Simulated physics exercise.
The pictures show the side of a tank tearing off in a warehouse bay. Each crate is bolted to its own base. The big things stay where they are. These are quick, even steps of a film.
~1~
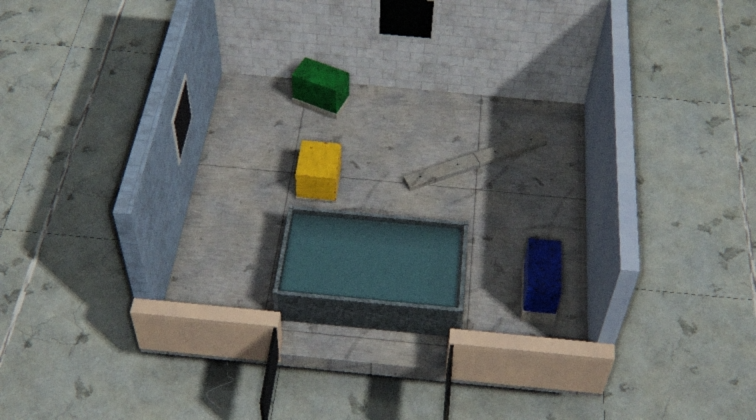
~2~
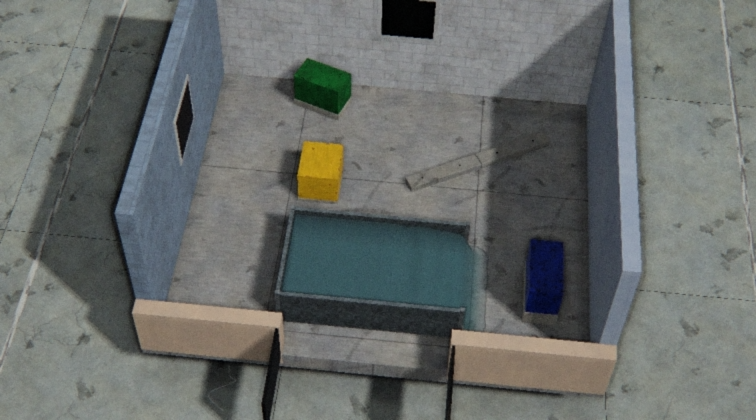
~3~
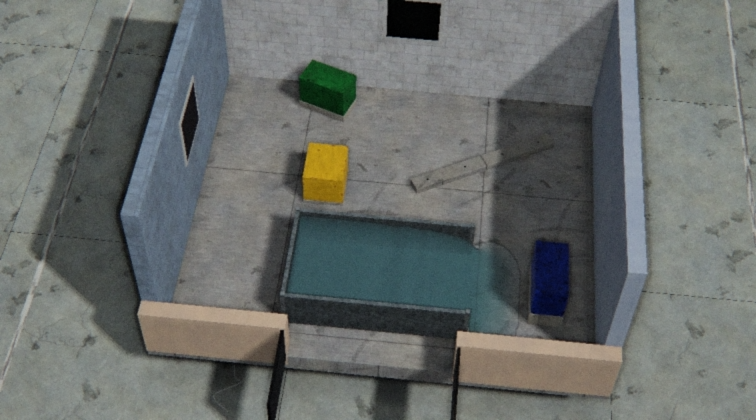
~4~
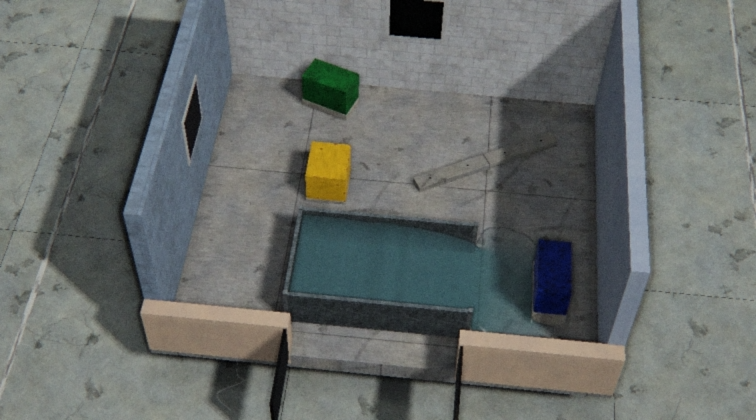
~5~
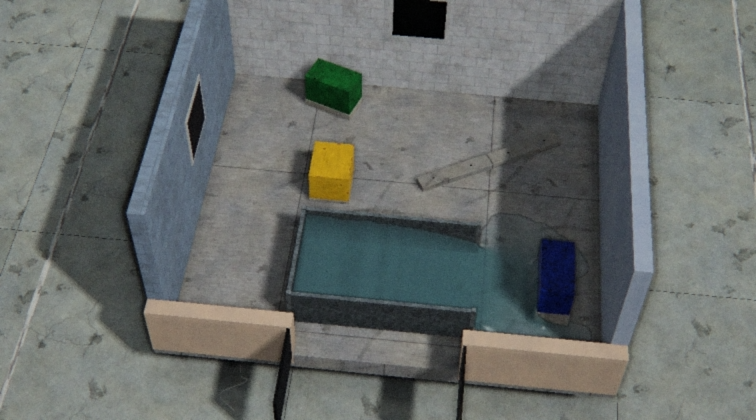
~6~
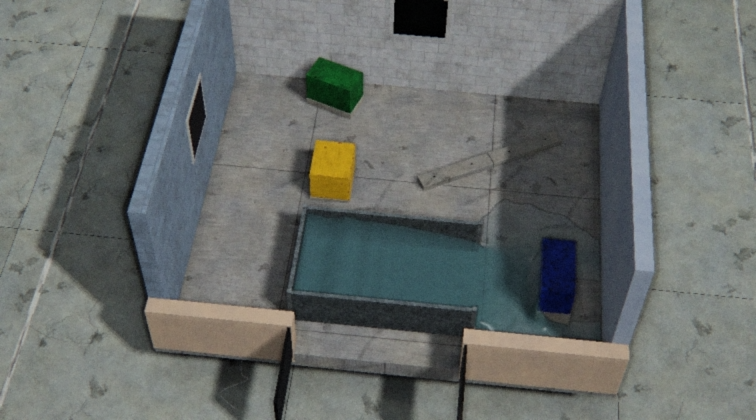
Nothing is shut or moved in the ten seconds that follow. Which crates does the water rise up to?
The green crate is wetted; the blue crate is wetted; the yellow crate is wetted.
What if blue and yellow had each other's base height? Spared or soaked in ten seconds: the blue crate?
Then: The blue one is topped.
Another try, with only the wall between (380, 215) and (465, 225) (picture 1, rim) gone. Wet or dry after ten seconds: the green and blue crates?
Then: Green ends up wet, blue remains dry.
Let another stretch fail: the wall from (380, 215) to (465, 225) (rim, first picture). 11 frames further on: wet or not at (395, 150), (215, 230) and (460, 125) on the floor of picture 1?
As listed: Under water, clear, covered.
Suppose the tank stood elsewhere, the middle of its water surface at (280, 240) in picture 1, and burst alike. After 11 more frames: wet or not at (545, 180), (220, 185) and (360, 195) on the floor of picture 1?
As listed: Awash, not flooded, free of water.
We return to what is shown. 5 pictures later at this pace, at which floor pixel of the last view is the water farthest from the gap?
Close to (590, 178).
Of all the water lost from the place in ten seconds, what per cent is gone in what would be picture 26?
About 20 per cent.
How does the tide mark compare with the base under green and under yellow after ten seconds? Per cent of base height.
About 160 and 270 per cent.
A moment on, water covers 15 % of the floor; the green crate not reached, the blue crate water round its plinth, the yellow crate not reached.
Next, water covers 30 % of the floor; the green crate not reached, the blue crate water round its plinth, the yellow crate not reached.
Then, water covers 45 % of the floor; the green crate not reached, the blue crate water round its plinth, the yellow crate not reached.
Later, water covers 85 % of the floor; the green crate water round its plinth, the blue crate water round its plinth, the yellow crate water round its plinth.
In the end, water covers 95 % of the floor; the green crate was topped, the blue crate was topped, the yellow crate was topped.
